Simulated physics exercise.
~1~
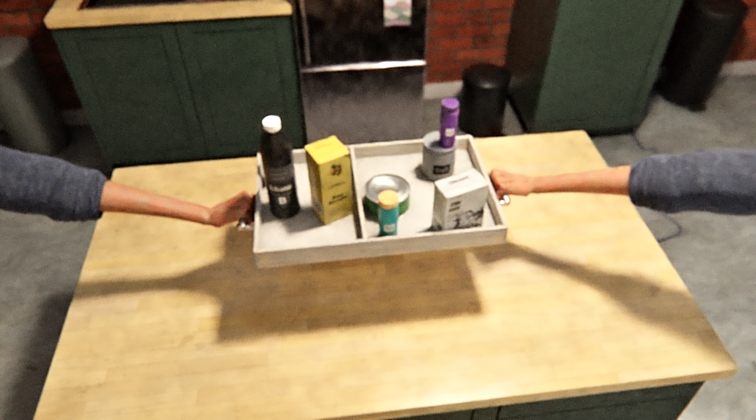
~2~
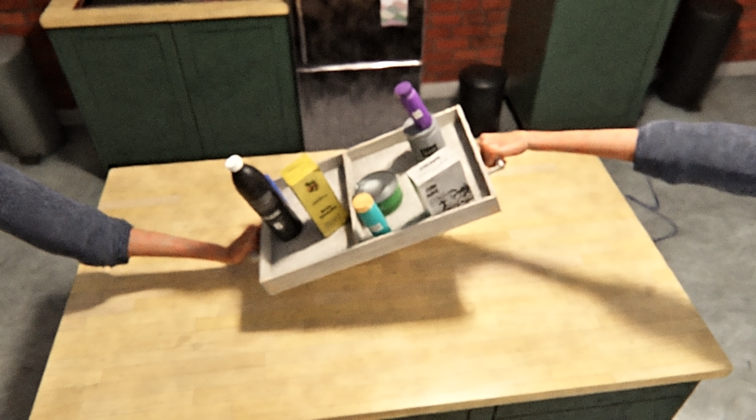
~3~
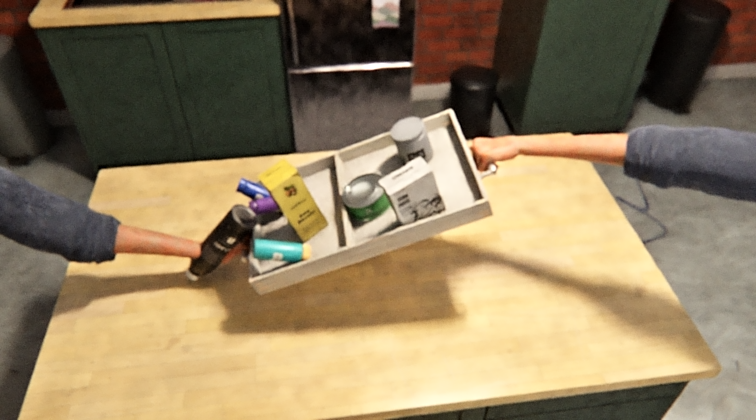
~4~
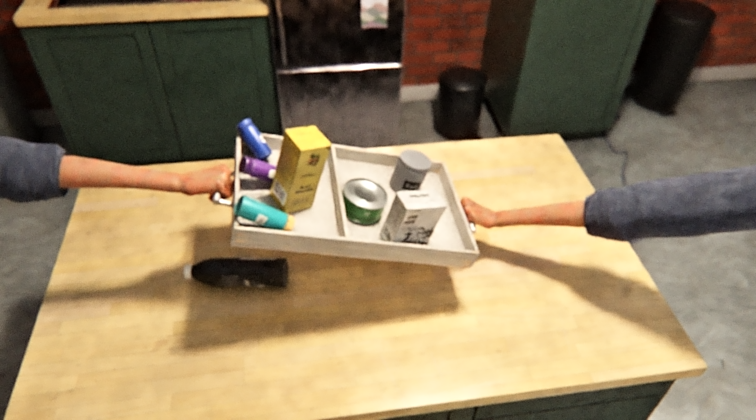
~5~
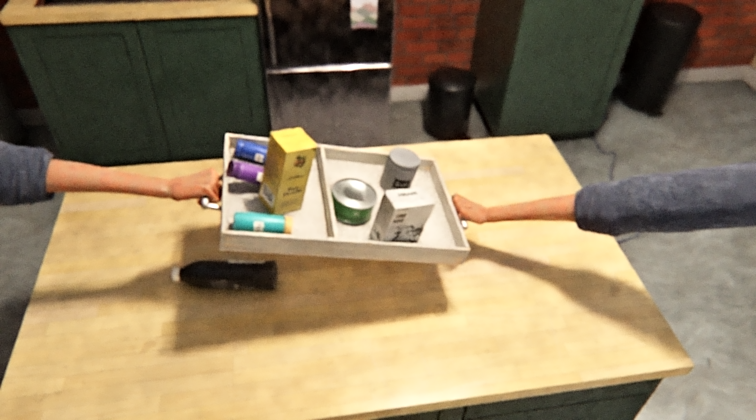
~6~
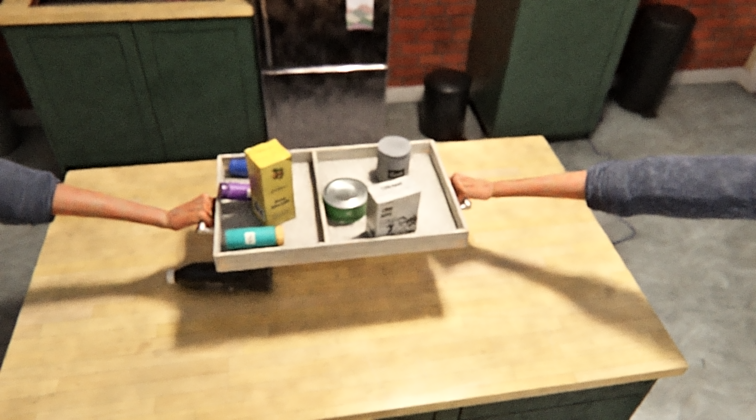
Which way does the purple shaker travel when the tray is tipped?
It moves to the left, going from the right part of the tray to the left part, where it ends up lying near the yellow carton.
